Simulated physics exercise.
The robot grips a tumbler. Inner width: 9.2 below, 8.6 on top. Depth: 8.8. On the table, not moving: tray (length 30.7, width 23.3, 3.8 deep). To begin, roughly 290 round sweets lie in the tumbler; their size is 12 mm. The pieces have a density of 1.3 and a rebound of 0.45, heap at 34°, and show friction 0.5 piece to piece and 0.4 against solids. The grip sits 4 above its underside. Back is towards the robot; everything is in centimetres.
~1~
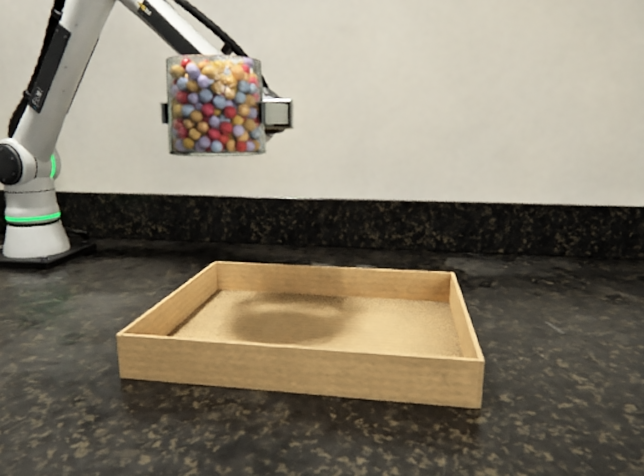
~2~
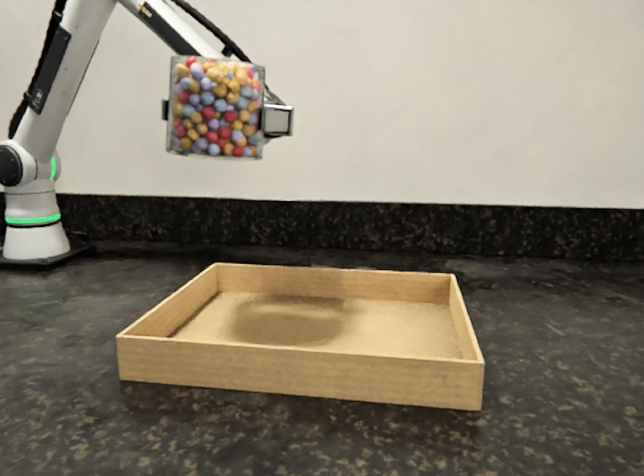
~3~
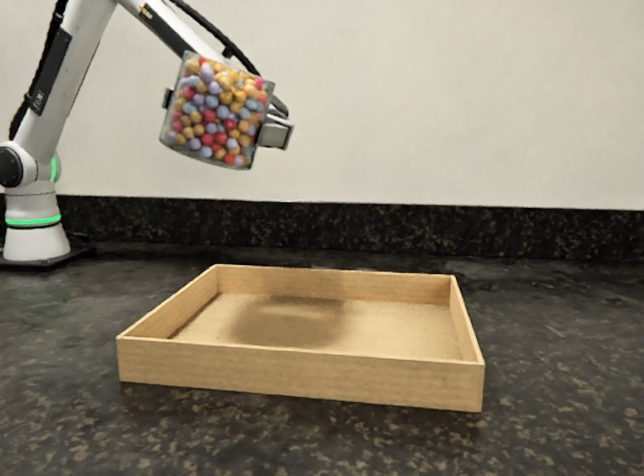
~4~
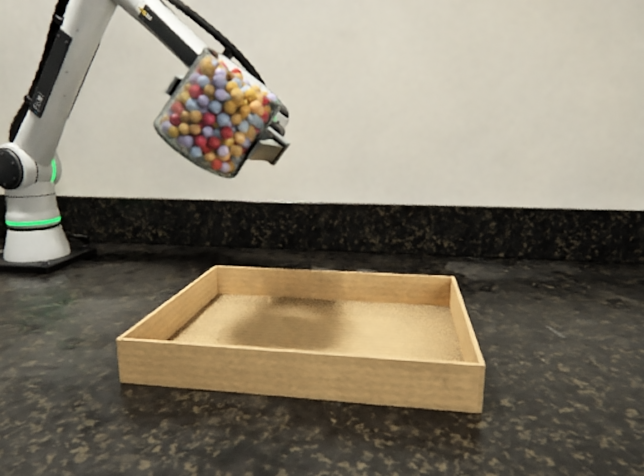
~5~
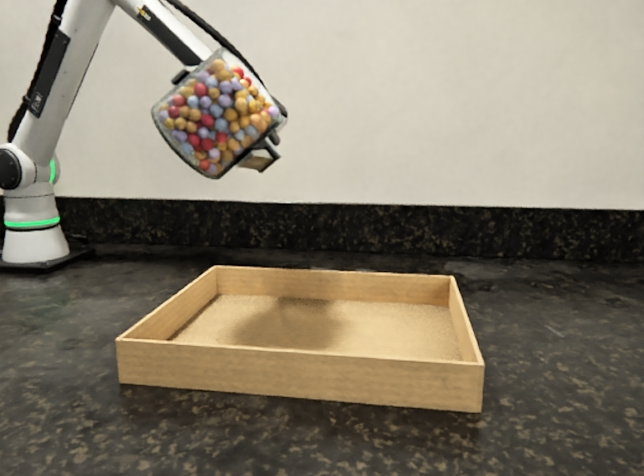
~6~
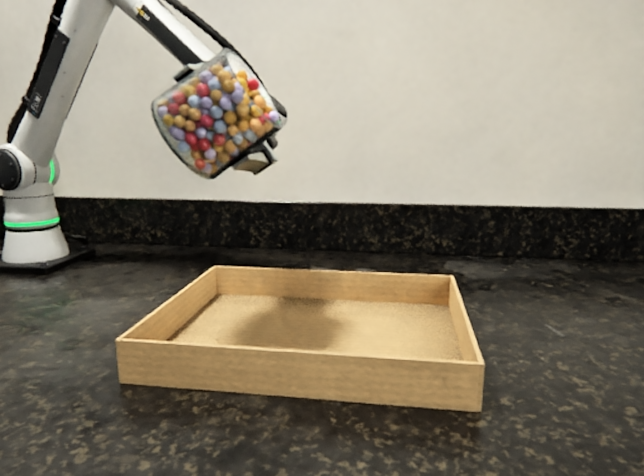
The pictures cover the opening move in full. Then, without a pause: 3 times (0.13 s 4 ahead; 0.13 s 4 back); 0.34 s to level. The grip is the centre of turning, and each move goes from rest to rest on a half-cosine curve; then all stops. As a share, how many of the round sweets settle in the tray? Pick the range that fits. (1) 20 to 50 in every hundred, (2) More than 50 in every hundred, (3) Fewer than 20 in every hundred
1, 20 to 50 in every hundred.
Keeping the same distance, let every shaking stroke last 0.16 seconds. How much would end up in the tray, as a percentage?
I'd expect some 15 per cent.
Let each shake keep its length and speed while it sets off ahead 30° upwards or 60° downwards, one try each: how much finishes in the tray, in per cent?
You'd get some 40 per cent with the first setting and some 5 per cent with the second.
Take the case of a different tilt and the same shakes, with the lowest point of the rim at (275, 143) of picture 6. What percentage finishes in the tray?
My estimate is some 55 per cent.
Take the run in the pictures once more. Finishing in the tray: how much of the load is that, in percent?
Roughly 30 percent.
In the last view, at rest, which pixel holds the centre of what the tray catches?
(366, 337).
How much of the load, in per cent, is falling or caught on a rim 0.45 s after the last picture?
2 %.
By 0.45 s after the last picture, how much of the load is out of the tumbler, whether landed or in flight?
Near 15 per cent so far.
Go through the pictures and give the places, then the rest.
Tumbler middle at (217, 109), level; upper third of the load around (213, 83), from x 175 to 255, top at y 70; 292 in the tumbler, in the first picture.
Tumbler middle at (217, 111), tilted 5° forward; upper third of the load around (215, 86), from x 175 to 255, top at y 70, in the second picture.
Tumbler middle at (218, 113), tilted 20° forward; upper third of the load around (219, 89), from x 170 to 265, top at y 65, in the third picture.
Tumbler middle at (219, 115), tilted 37° forward; upper third of the load around (220, 93), from x 165 to 270, top at y 65, in the fourth picture.
Tumbler middle at (219, 116), tilted 52° forward; upper third of the load around (219, 93), from x 165 to 275, top at y 65, in the fifth picture.
Tumbler middle at (219, 116), tilted 57° forward; upper third of the load around (220, 94), from x 165 to 275, top at y 70; 292 in the tumbler, in the sixth picture.
Then, 0.45 s later, tilted 57° forward, highest piece 27 above the table; 242 in the tumbler, 43 in the tray, 7 in flight or on a rim.
Then, 0.90 s later, tilted 42° forward, highest piece 26 above the table; 202 in the tumbler, 88 in the tray, 1 on the table or floor, 1 in flight or on a rim.
Then, 1.32 s later, level, highest piece 27 above the table; 202 in the tumbler, 89 in the tray, 1 on the table or floor.
Then, 2.37 s later, level, highest piece 27 above the table; 202 in the tumbler, 89 in the tray, 1 on the table or floor.
At rest, 202 in the tumbler, 89 in the tray, 1 on the table or floor. That is 30 % in the tray.
